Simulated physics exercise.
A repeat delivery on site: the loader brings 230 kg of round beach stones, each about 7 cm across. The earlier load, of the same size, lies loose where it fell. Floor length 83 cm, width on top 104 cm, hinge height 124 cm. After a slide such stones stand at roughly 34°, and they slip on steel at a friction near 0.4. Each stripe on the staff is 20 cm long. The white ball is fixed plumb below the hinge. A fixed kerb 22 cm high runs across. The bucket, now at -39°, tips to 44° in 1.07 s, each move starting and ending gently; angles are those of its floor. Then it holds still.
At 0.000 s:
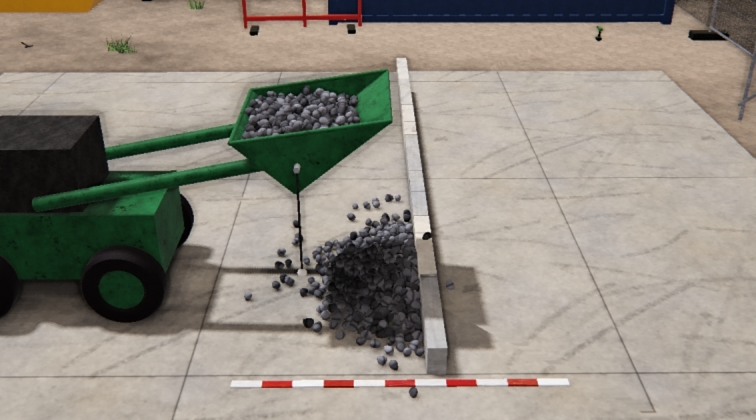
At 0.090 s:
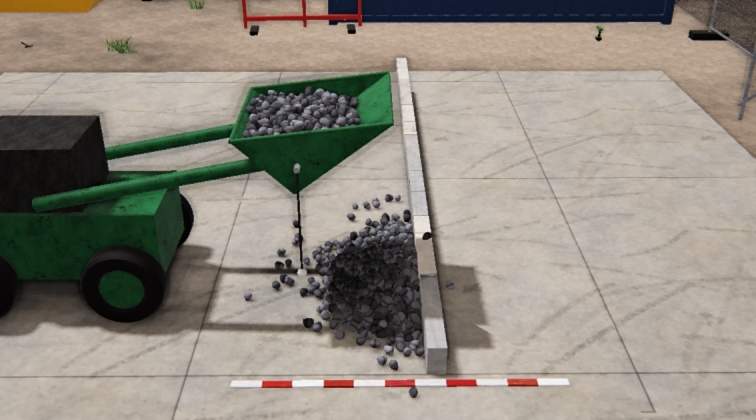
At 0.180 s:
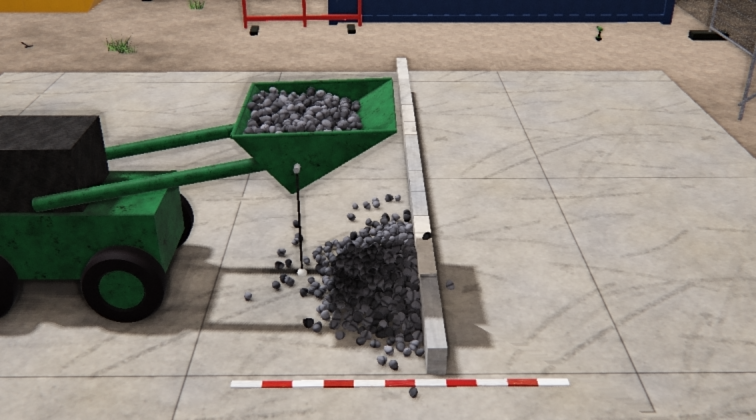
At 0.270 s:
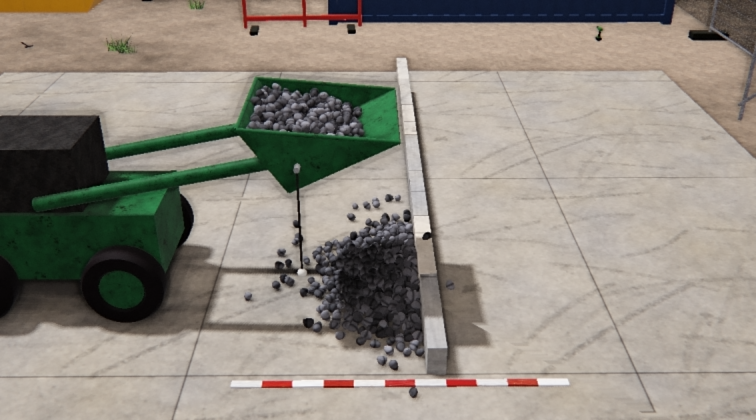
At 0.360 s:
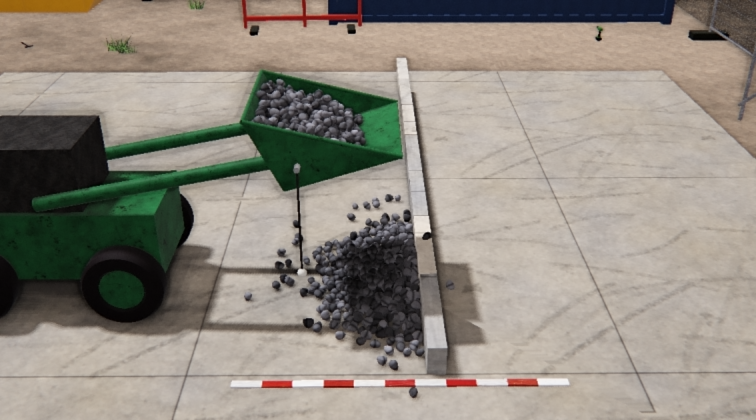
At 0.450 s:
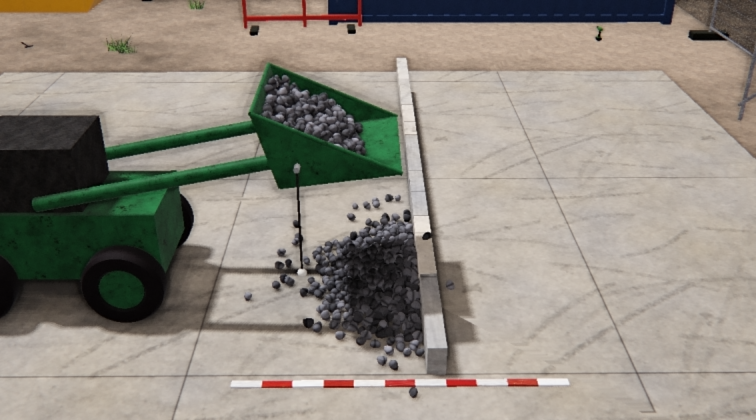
The green loader's raised bucket, full of grey stones, slowly tilted forward, its front lip dipping toward the low kerb, while the loader and the loose pile of stones on the ground stayed still.
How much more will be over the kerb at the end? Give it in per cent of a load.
Some 29 per cent is added.
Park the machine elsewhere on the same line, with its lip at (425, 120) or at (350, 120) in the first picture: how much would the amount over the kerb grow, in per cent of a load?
First some 70, then 5 per cent.
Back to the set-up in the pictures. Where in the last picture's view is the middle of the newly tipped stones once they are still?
Near (405, 262).
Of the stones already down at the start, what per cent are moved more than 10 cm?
About 10 per cent.
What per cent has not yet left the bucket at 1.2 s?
It holds some 50 per cent.
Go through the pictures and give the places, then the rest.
In the first picture, the bucket is at -39°, its lip at (392, 121); the top of the load is at (315, 100). The earlier load is highest near (402, 255), 22 cm above ground level, 100 % on this side of the kerb.
In the second picture, the bucket is at -37°, its lip at (393, 124); the top of the load is at (305, 101); the stones move at 0.1 m/s on average.
The third picture shows lip at (397, 131), floor tilted -33°, highest stones at (280, 102); the stones move at 0.2 m/s on average.
In the fourth picture, the bucket is at -26°, its lip at (400, 143); the top of the load is at (269, 98); the stones move at 0.3 m/s on average.
The fifth picture shows lip at (403, 157), floor tilted -17°, highest stones at (271, 94); the stones move at 0.3 m/s on average.
The sixth picture shows lip at (402, 174), floor tilted -7°, highest stones at (276, 87); the stones move at 0.4 m/s on average.
After 0.8 s the floor is at 31°; in per cent of one load, 100 in the bucket, 100 on this side of the kerb; the foremost stones are at (418, 252).
After 1.2 s the floor is at 44°; in per cent of one load, 48 in the bucket, 152 on this side of the kerb; the foremost stones are at (423, 246).
After 1.5 s the floor is at 44°; in per cent of one load, 1 in the bucket, 182 on this side of the kerb, 17 over the kerb; the foremost stones are at (493, 263).
After 4.0 s the floor is at 44°; in per cent of one load, 0 in the bucket, 171 on this side of the kerb, 29 over the kerb; the foremost stones are at (598, 267). Net gain over the kerb, 29.
